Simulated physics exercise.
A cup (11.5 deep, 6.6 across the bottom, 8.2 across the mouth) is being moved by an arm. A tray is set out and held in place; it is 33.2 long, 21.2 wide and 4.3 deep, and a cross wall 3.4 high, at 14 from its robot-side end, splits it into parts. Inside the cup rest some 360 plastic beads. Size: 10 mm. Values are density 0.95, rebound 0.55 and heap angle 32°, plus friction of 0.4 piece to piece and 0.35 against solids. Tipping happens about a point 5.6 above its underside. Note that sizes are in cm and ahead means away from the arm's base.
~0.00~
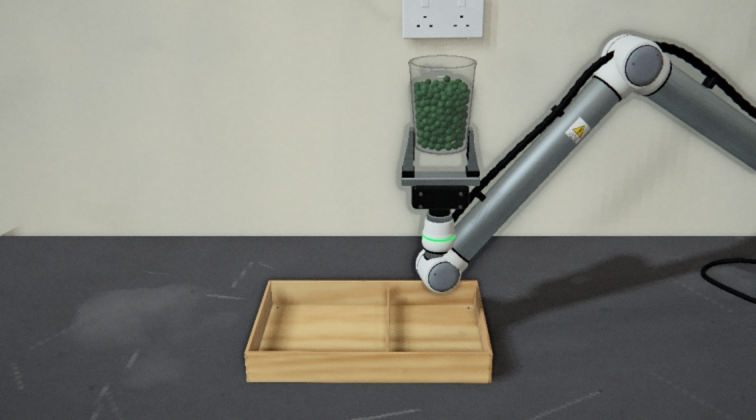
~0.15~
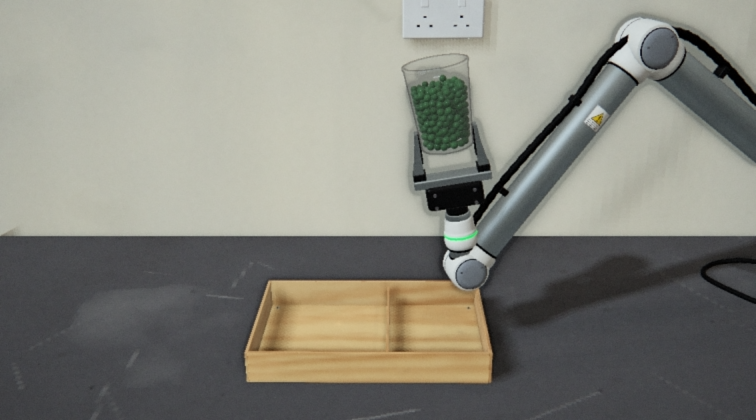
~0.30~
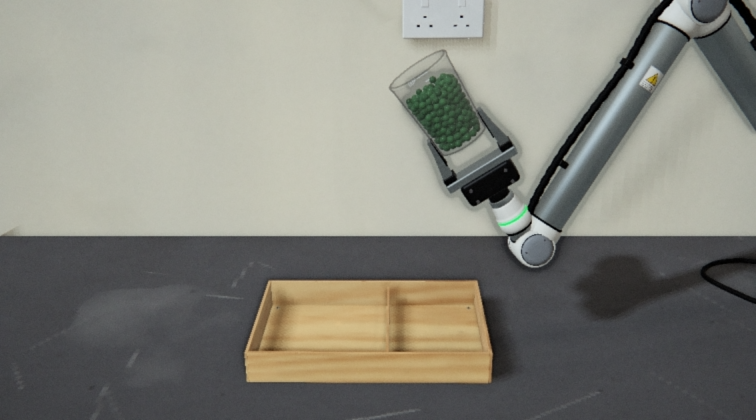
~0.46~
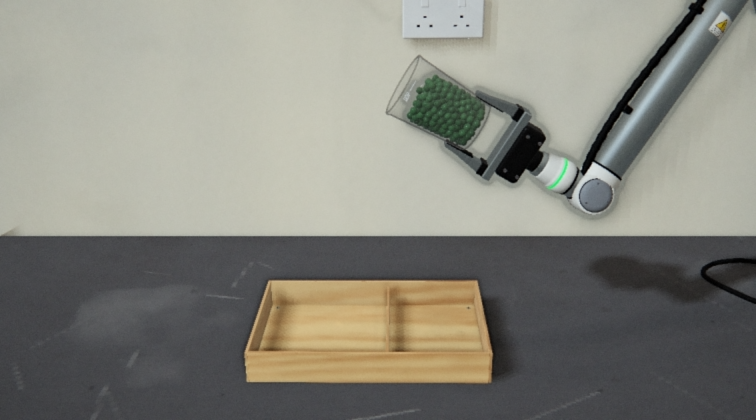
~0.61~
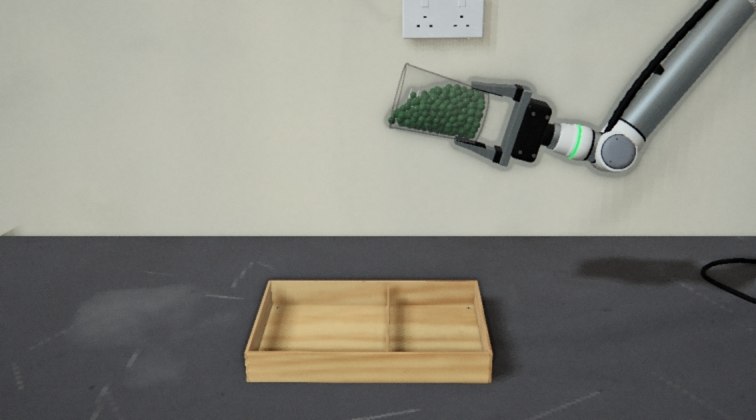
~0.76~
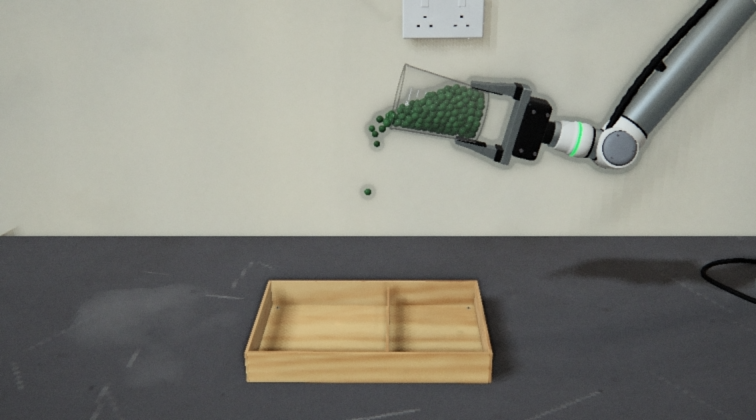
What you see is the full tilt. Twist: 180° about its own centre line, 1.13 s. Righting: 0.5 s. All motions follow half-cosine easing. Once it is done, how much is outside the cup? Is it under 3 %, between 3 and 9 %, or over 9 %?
Over 9 %.
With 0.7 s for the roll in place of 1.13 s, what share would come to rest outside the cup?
I'd expect approximately 15 per cent then.
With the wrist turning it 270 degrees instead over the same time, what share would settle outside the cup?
Roughly 20 percent, then.
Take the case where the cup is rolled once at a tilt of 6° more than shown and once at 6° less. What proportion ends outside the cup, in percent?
Roughly 30 % on the first try and 5 % on the second.
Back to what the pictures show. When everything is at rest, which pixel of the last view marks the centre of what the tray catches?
I'd mark it about (310, 338) in the last picture.
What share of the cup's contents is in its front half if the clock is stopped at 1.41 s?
I'd put it at about 60 per cent.
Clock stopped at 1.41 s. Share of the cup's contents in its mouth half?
35 %, about.
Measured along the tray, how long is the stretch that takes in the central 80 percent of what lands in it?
18 cm, roughly.
By 1.41 s, tipped 76°, highest piece 39 above the table; 328 in the cup, 14 in the far-side part, 16 in flight or on a rim.
By 2.06 s, tipped 55°, highest piece 39 above the table; 296 in the cup, 49 in the far-side part, 3 in the robot-side part, 2 on the table or floor, 8 in flight or on a rim.
By 2.59 s, upright, highest piece 41 above the table; 295 in the cup, 57 in the far-side part, 3 in the robot-side part, 3 on the table or floor.
By 3.29 s, upright, highest piece 41 above the table; 295 in the cup, 57 in the far-side part, 3 in the robot-side part, 3 on the table or floor.
Final count, 295 in the cup, 57 in the far-side part, 3 in the robot-side part, 3 on the table or floor. That is 18 % outside the cup.
